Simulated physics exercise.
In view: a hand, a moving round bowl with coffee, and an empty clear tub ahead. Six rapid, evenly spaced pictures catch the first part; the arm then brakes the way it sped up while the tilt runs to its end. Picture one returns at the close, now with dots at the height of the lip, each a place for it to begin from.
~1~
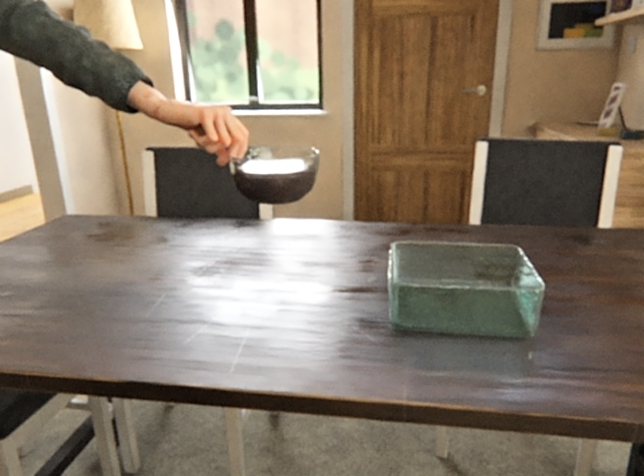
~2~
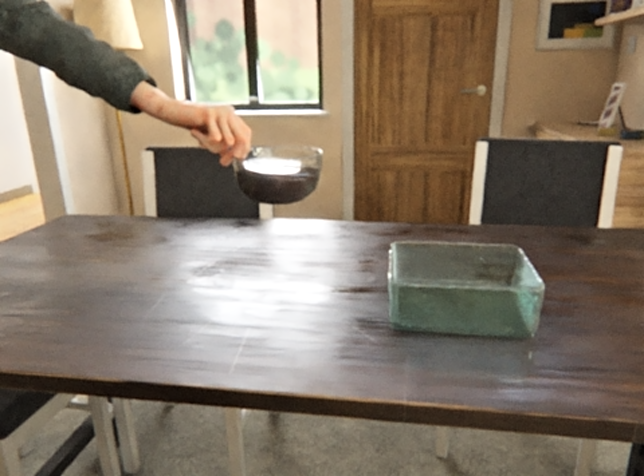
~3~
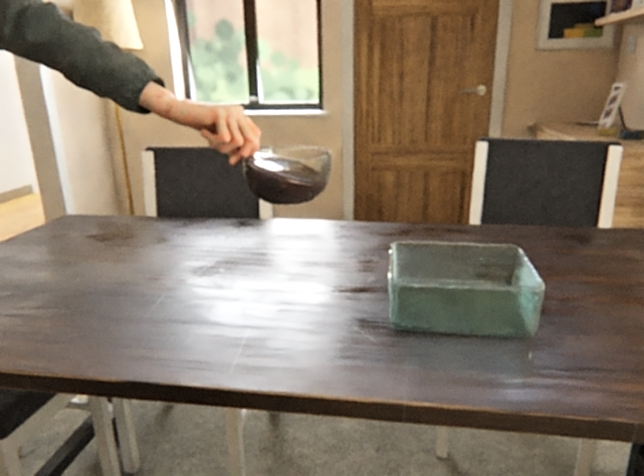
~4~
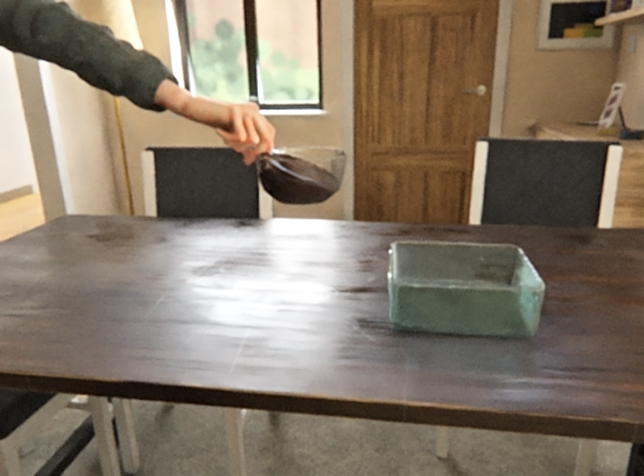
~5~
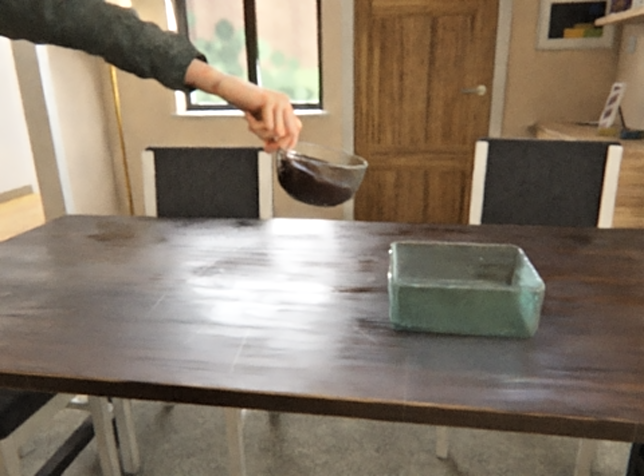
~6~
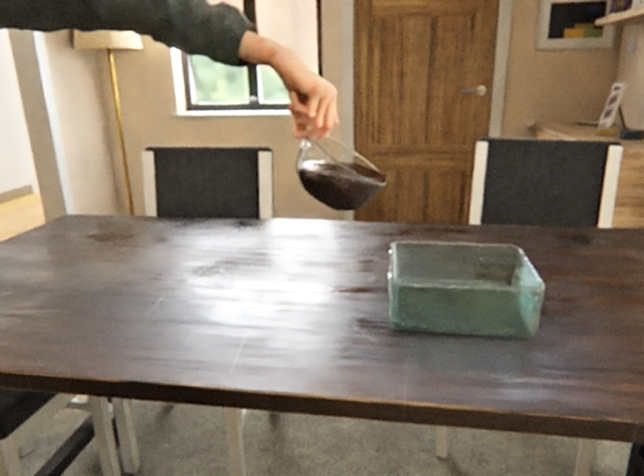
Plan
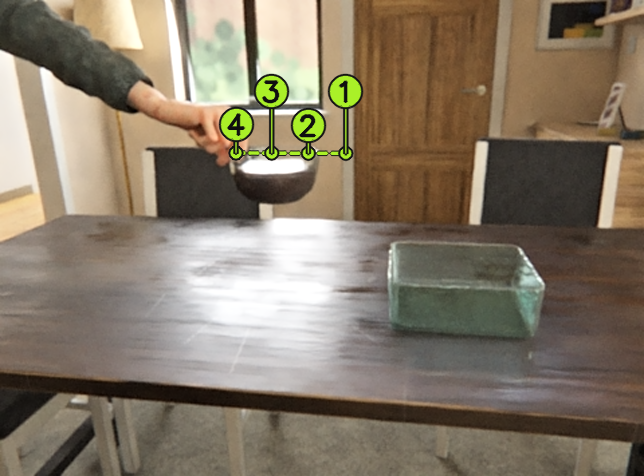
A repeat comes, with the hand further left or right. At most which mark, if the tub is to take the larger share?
Choose 3.
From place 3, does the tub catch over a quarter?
Yes.
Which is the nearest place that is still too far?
That would be 4.
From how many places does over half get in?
Three of them.
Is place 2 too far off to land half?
No.
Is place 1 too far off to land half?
No, that is safe.
In lime, 1 at (345, 153); 2 at (308, 153); 3 at (271, 153); 4 at (236, 152).
With 1, about 77 % lands in the tub, 13 % falls short and 10 % goes beside or beyond.
With 2, about 69 % lands in the tub, 3 % falls short and 28 % goes beside or beyond.
With 3, about 64 % lands in the tub, 21 % falls short and 15 % goes beside or beyond.
With 4, about 17 % lands in the tub, 79 % falls short and 4 % goes beside or beyond.
